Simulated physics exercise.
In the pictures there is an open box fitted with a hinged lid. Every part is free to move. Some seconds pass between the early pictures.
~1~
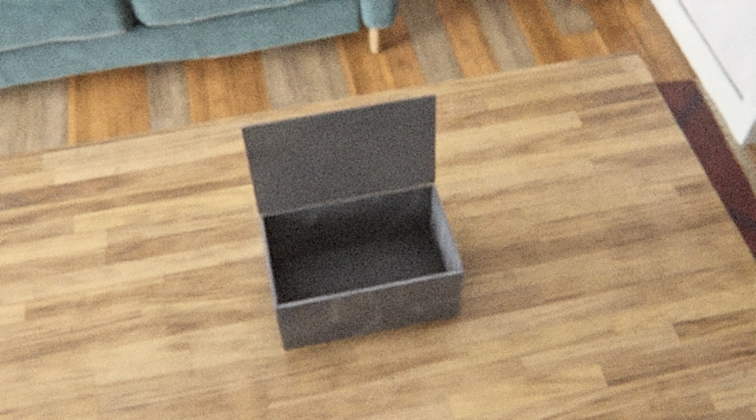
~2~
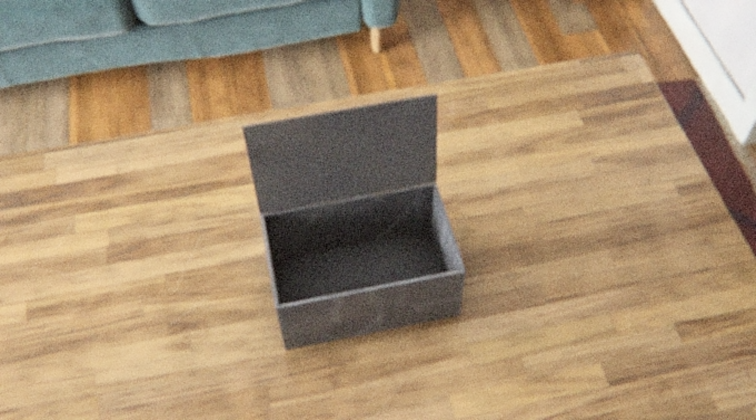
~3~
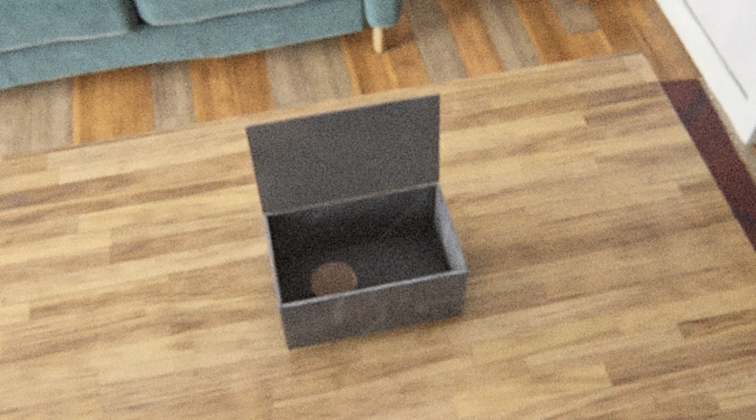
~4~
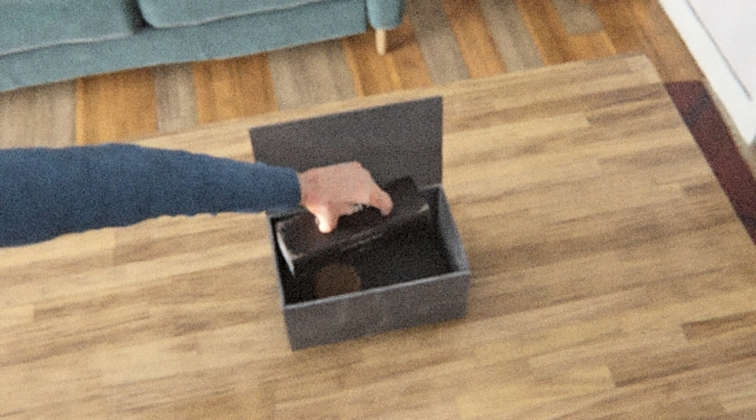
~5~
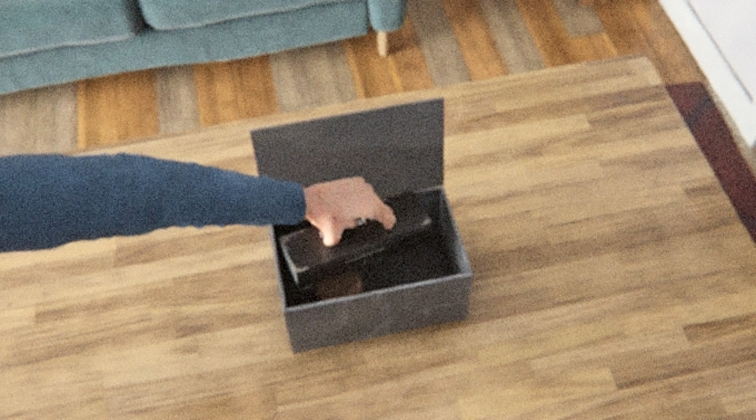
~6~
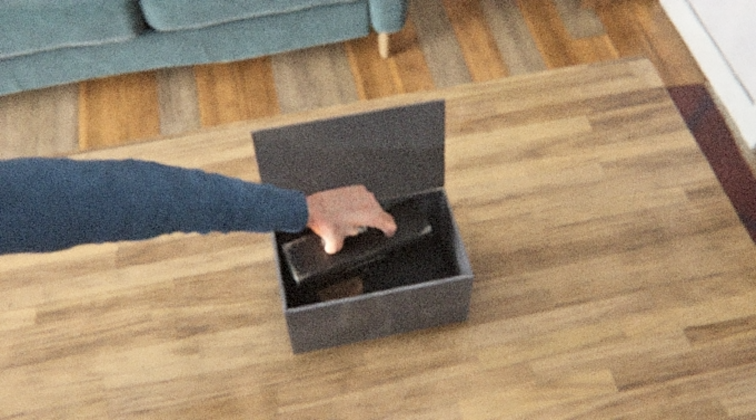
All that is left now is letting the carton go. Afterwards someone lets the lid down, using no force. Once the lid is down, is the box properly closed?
I expect the lid to fit.
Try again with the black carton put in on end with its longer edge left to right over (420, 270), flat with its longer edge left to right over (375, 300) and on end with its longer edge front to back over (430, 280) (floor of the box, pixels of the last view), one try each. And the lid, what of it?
First, it stays ajar; second, it shuts flat; third, it stays ajar.
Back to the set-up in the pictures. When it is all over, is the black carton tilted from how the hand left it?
As it turns out, it changes its angle.
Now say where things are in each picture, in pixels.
The last thing is not in view yet, in the first picture.
The last thing is not in view yet, in the second picture.
The last thing is not in view yet, in the third picture.
Coming down; black carton (353, 226), in the fourth picture.
Coming down; black carton (357, 239), in the fifth picture.
Put in, still held; black carton (358, 247), in the sixth picture.
Then, 0.70 s on from there, black carton on its side near (350, 258).
Then, 1.60 s on from there, lid 56° above the rim; black carton on its side near (350, 258).
Then, 1.90 s on from there, lid 18° above the rim; black carton on its side near (350, 258).
In the end, lid shut; toppled in the box, black carton; brown tin unmoved. At the end, from the last picture's camera, black carton near (350, 258).
